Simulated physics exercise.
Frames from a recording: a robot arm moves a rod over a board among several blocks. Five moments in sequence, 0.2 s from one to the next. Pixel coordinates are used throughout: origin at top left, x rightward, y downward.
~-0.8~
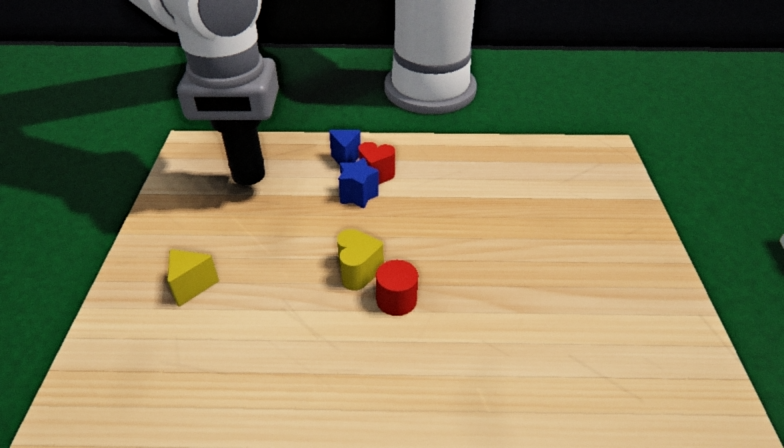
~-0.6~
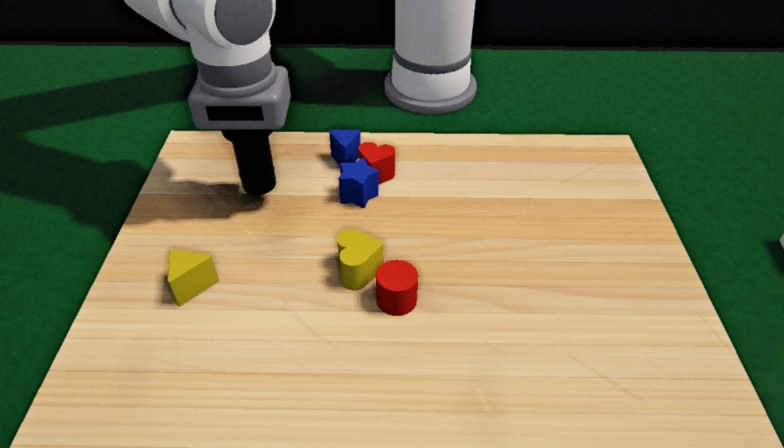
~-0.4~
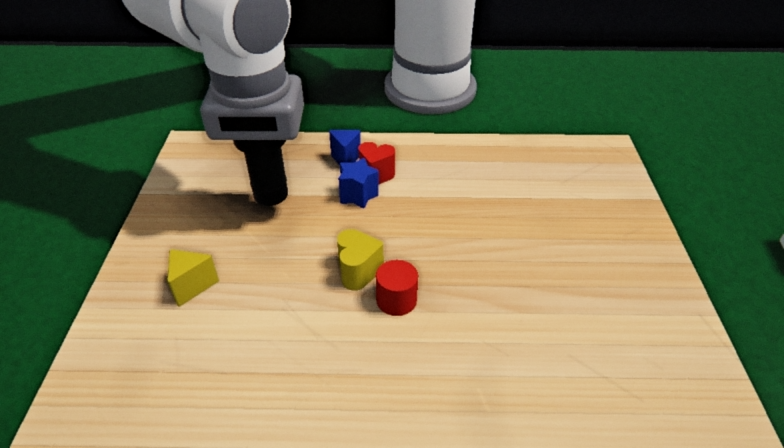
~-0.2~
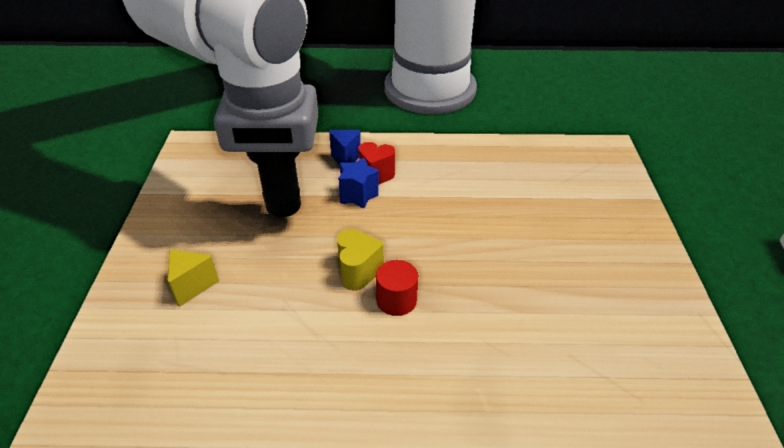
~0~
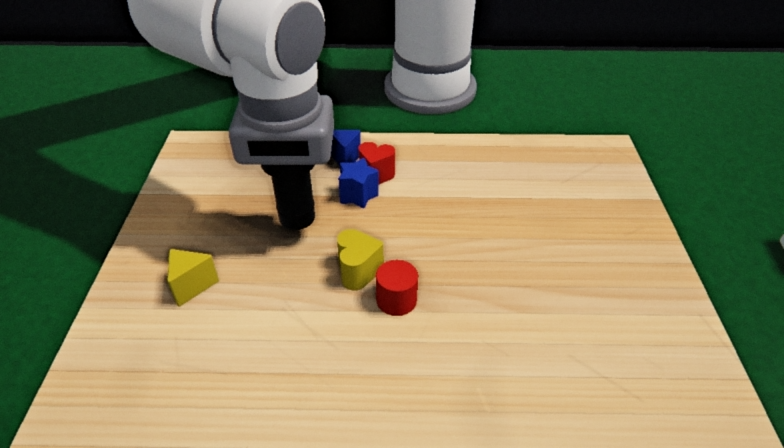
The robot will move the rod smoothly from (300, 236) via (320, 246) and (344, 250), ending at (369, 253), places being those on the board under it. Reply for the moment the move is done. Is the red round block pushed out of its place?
Yes, it checks out.
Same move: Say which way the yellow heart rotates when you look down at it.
Turns clockwise.
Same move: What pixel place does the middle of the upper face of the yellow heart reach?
My prediction: (381, 257).
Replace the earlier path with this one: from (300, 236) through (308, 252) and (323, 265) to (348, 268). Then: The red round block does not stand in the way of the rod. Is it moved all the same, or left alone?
At the end of the path, the red round block remains in its old spot.
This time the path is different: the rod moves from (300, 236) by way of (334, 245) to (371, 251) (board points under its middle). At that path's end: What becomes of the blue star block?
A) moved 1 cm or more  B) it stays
The answer is B.
On the path given first. Halfway along, rod (332, 231); nothing pushed yet.
At the end, rod (369, 236); blue star block still; yellow heart (381, 257), turned 40° clockwise; red round block (404, 285).
